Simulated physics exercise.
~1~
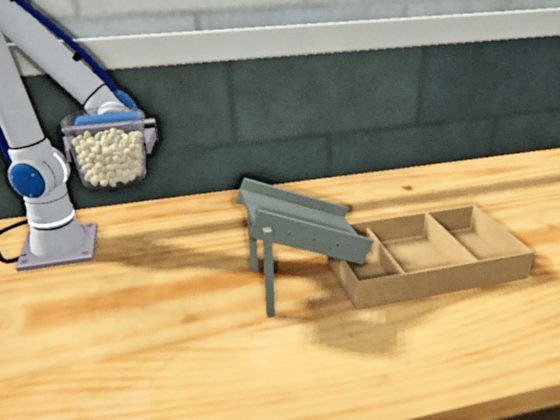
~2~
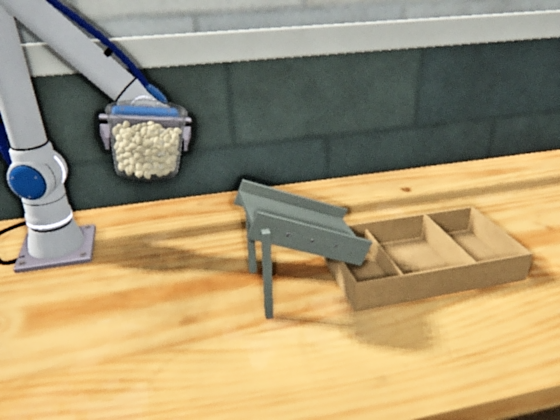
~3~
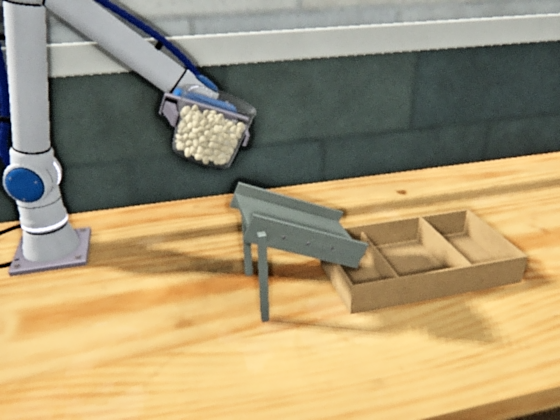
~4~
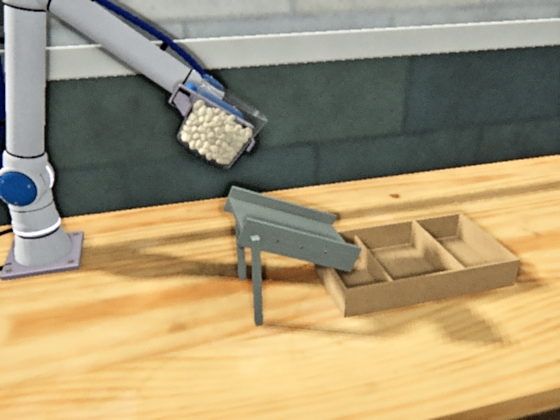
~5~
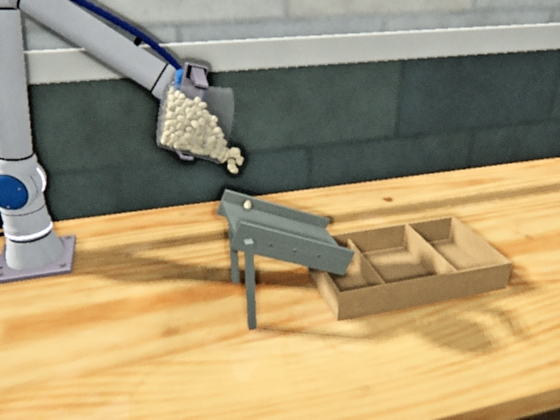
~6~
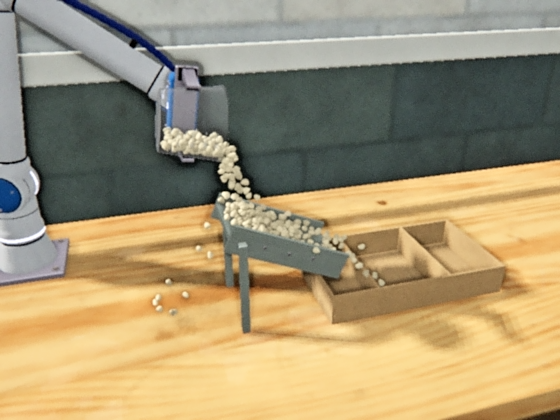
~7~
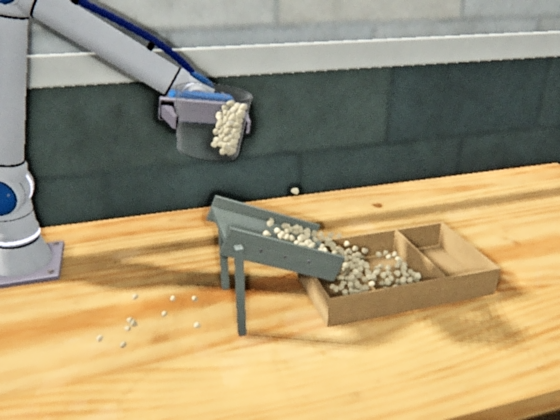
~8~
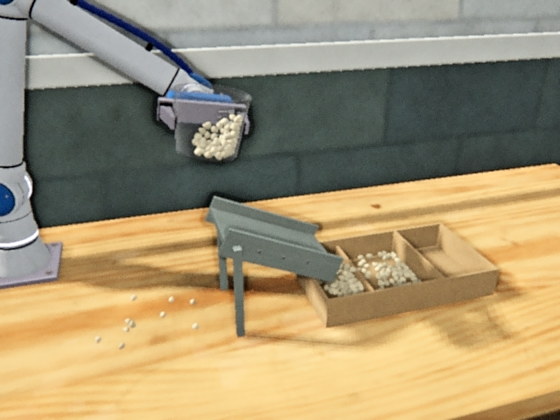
A white and blue robot arm at the left holds a clear cup full of pale beans above a light wooden table, seen from slightly above against a dark grey block wall. A grey chute on legs slopes down rightward into an open brown tray with dividing walls. The arm carries the cup right and tips it over, and beans pour onto the chute and slide into the tray, while a few scatter on the table. The cup then tilts back, still holding some beans, and the rest lie heaped in the tray's left and middle parts.
